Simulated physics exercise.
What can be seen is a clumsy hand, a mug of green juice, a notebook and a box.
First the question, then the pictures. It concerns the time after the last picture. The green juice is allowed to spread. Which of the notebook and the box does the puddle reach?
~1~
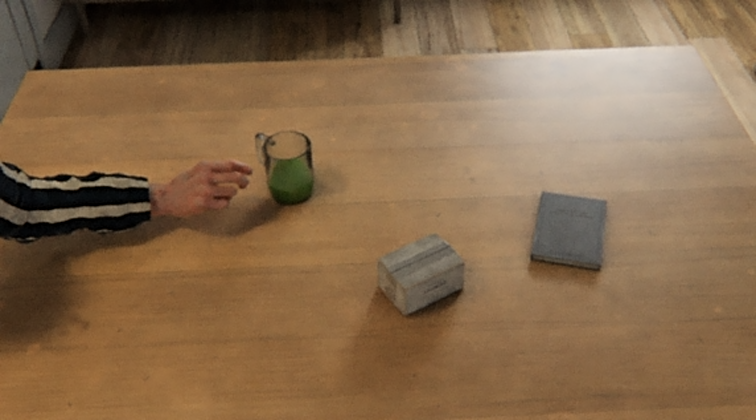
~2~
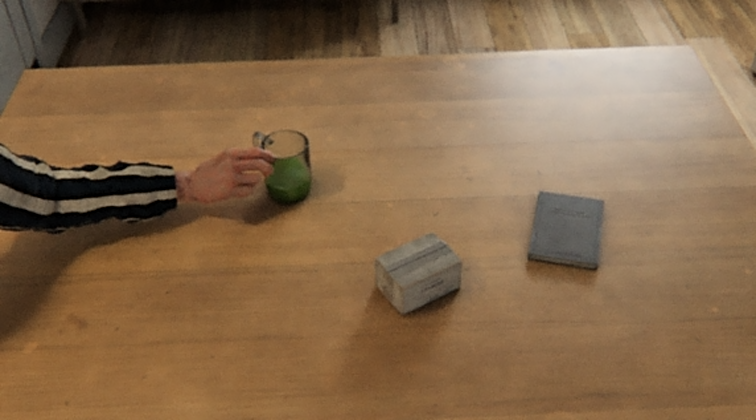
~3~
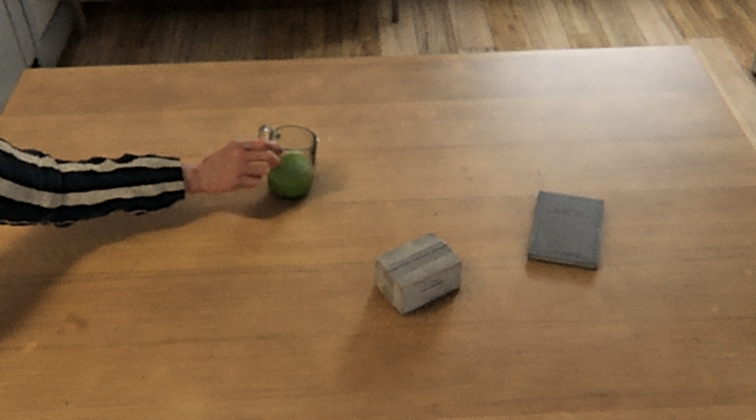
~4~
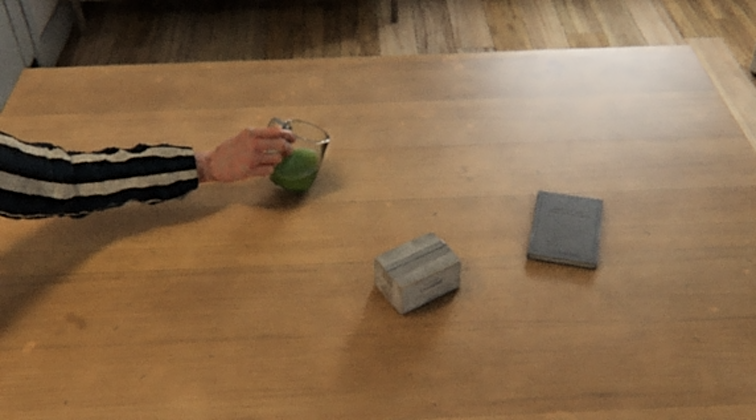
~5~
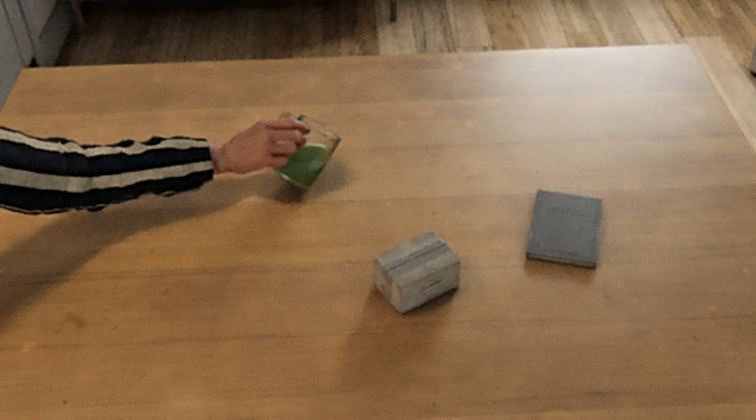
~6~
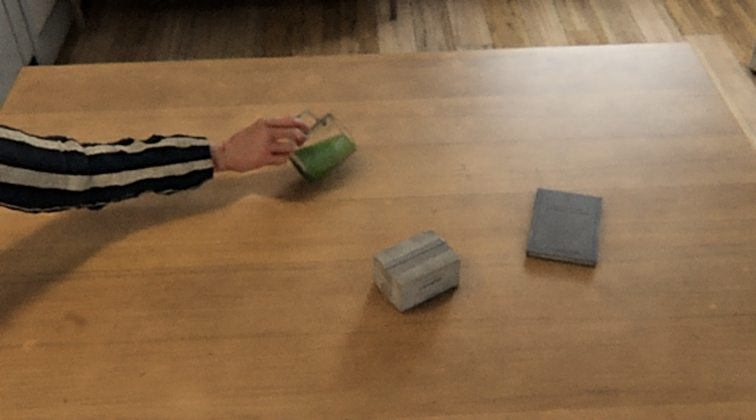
Outcome: The notebook will most likely avoid the spill; the box will most likely avoid the spill.
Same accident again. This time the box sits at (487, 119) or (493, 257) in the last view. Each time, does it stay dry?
At the first spot it gets dampened, at the second spot it remains clean.
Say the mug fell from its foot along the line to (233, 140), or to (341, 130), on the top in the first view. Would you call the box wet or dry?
On the first try it avoids the spill, and on the second try it avoids the spill.
Soon after, the puddle covers about as much as a plate; the notebook is dry; the box is dry.
Later, the puddle covers about as much as a tray; the notebook is dry; the box is dry.
In the end, the puddle covers about as much as a tray; the notebook is dry; the box is dry.
